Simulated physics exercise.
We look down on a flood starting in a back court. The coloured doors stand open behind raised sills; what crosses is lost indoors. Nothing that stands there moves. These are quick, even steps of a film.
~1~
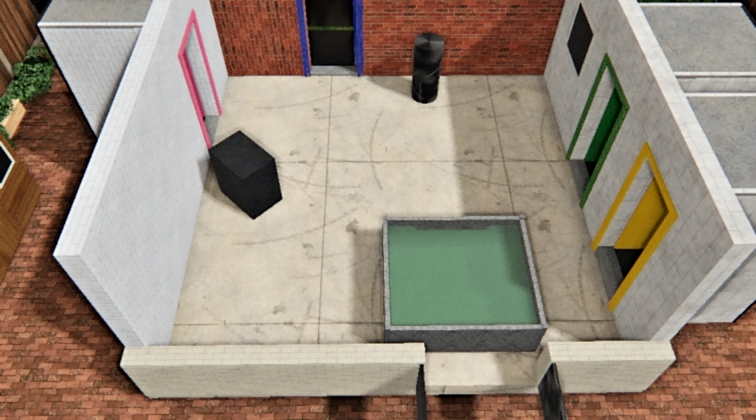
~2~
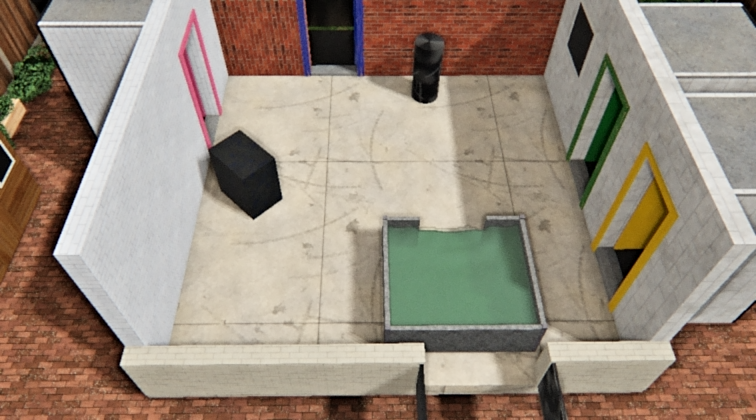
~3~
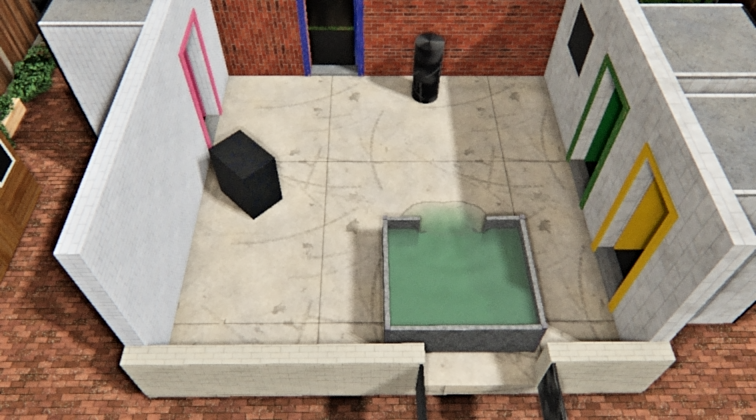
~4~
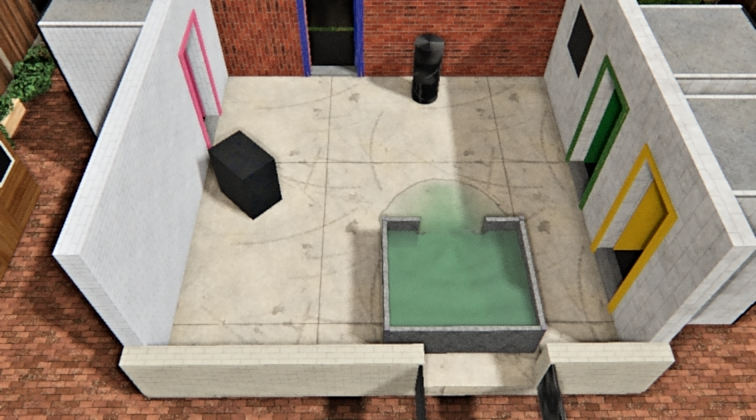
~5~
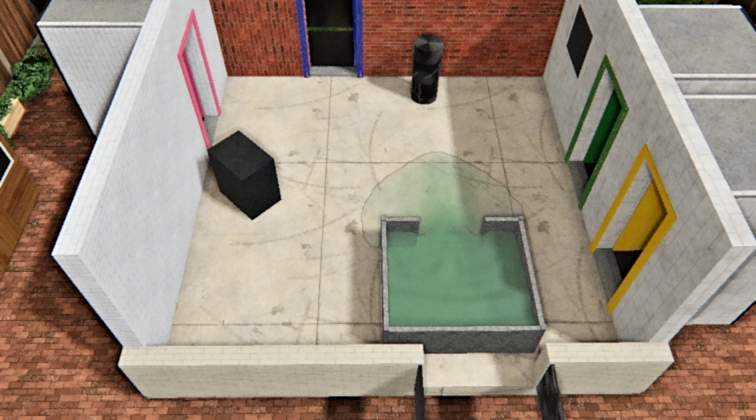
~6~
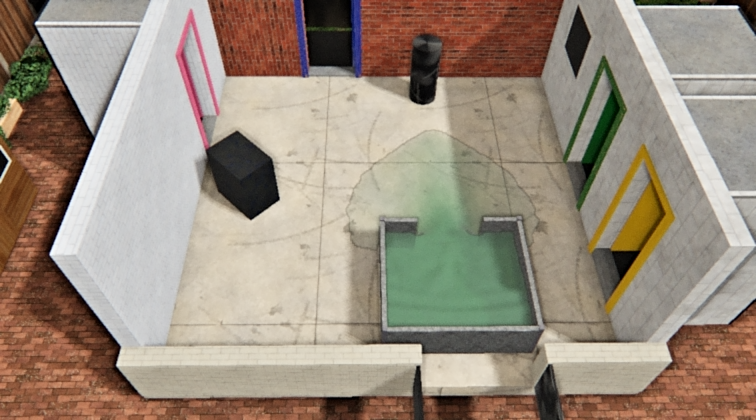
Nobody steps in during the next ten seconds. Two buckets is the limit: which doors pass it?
The green door stays under that; the pink door takes more than that; the yellow door stays under that; the blue door takes more than that.
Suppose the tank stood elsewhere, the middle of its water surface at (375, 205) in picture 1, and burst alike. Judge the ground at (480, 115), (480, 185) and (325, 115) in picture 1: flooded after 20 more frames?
In that order: Under water, dry, wet.
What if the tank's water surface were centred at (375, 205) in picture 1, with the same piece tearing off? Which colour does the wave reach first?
First comes the blue-painted one.
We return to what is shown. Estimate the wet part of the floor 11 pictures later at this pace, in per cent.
Near 50 in a hundred.
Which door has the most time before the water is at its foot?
That is the yellow door.
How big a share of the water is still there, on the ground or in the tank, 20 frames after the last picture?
Roughly 98 per cent.
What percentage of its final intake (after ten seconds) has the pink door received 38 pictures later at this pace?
Near 20 in a hundred.
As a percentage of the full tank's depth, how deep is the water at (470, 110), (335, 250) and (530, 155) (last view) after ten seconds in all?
In that order: 8, 4 and 8 per cent.
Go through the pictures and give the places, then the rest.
In the first frame, the tank at (459, 272) is whole and still.
In the second frame, the front is at a hidden place, out from the gap on the tank's far side.
In the third frame, water pours out on the tank's far side and has run to (419, 208).
In the fourth frame, the front is at (432, 183), out from the gap on the tank's far side.
In the fifth frame, water pours out on the tank's far side and has run to (429, 157).
In the sixth frame, water pours out on the tank's far side and has run to (428, 135).
A moment on, water covers 35 % of the floor; the green door not reached, the pink door not reached, the yellow door not reached, the blue door not reached.
Next, water covers 50 % of the floor; the green door wet at the sill, nothing in, the pink door not reached, the yellow door not reached, the blue door under two buckets in.
Then, water covers 55 % of the floor; the green door wet at the sill, nothing in, the pink door wet at the sill, nothing in, the yellow door not reached, the blue door over two buckets in.
Later, water covers 65 % of the floor; the green door wet at the sill, nothing in, the pink door under two buckets in, the yellow door wet at the sill, nothing in, the blue door over two buckets in.
In the end, water covers 95 % of the floor; the green door wet at the sill, nothing in, the pink door over two buckets in, the yellow door wet at the sill, nothing in, the blue door over two buckets in.
